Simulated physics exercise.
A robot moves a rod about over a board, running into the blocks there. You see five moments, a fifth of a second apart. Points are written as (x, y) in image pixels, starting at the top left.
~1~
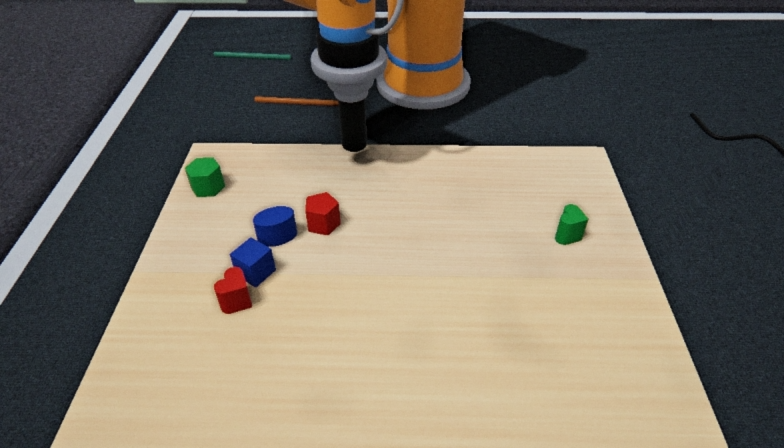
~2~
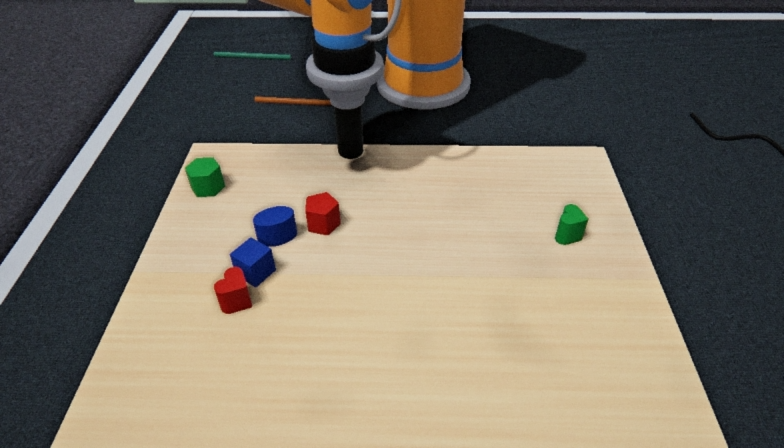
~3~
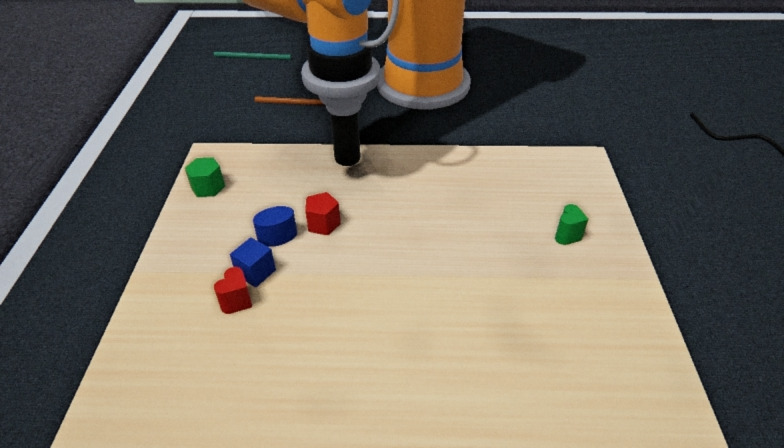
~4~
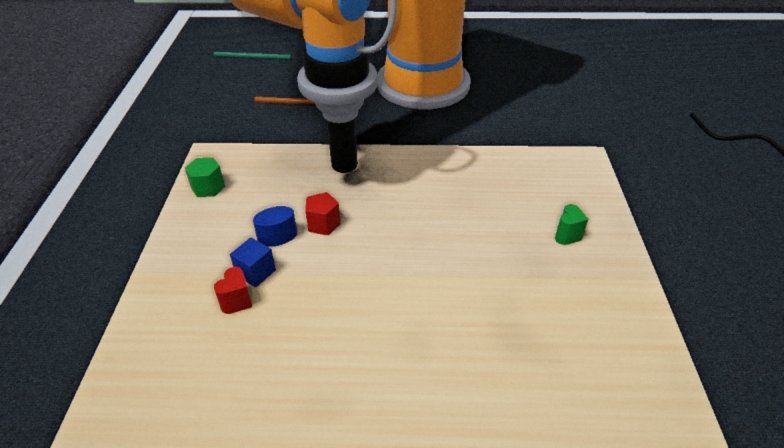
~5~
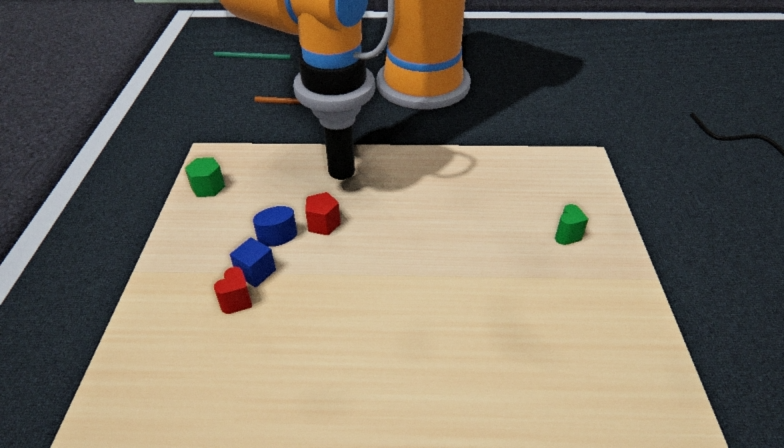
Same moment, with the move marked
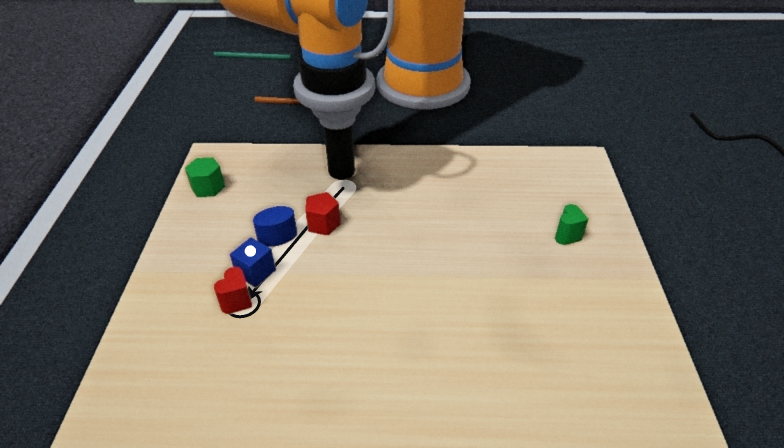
Robot arm moving a black rod slowly forward and slightly left over a wooden board, while the red, blue and green blocks stay still.
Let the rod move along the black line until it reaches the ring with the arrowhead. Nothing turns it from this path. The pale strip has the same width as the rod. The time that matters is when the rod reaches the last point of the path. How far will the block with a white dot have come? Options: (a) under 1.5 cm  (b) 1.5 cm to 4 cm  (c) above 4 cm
c
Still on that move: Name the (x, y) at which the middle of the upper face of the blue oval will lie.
It ends at (245, 231).
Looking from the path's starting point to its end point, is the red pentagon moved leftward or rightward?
It heads left.
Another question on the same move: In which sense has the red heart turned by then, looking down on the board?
Viewed from above, counterclockwise.
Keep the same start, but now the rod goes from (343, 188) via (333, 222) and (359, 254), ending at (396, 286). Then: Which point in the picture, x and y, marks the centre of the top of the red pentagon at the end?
The red pentagon ends near (313, 229).
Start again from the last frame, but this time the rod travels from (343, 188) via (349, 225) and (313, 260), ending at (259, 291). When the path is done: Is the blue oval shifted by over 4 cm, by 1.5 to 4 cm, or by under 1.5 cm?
Band: Under 1.5 cm.
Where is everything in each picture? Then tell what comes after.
In the first frame, tip of the rod (355, 146), middles of tops, red heart (231, 281), blue four-sided block (250, 251), blue oval (273, 215), red pentagon (321, 203).
In the second frame, rod (351, 153), nothing pushed.
In the third frame, rod (348, 160), nothing pushed.
In the fourth frame, rod (345, 166), nothing pushed.
In the fifth frame, rod (342, 173), red heart (231, 281), blue four-sided block (250, 251), blue oval (273, 215), red pentagon (321, 203).
The line goes from (343, 188) to (243, 304); the dot is on the blue four-sided block.
What follows on the original path. One third of the way, rod (310, 206); red pentagon (311, 222), turned 25° anticlockwise.
Two thirds of the way, rod (277, 245); blue four-sided block (243, 255), turned 25° anticlockwise; blue oval (246, 230), turned 80° clockwise; red pentagon (304, 246).
At the end, rod (239, 288); red heart (205, 299), turned 55° anticlockwise; blue four-sided block (209, 274), turned 75° clockwise; blue oval (245, 231), turned 90° clockwise; red pentagon (304, 246), turned 125° anticlockwise.
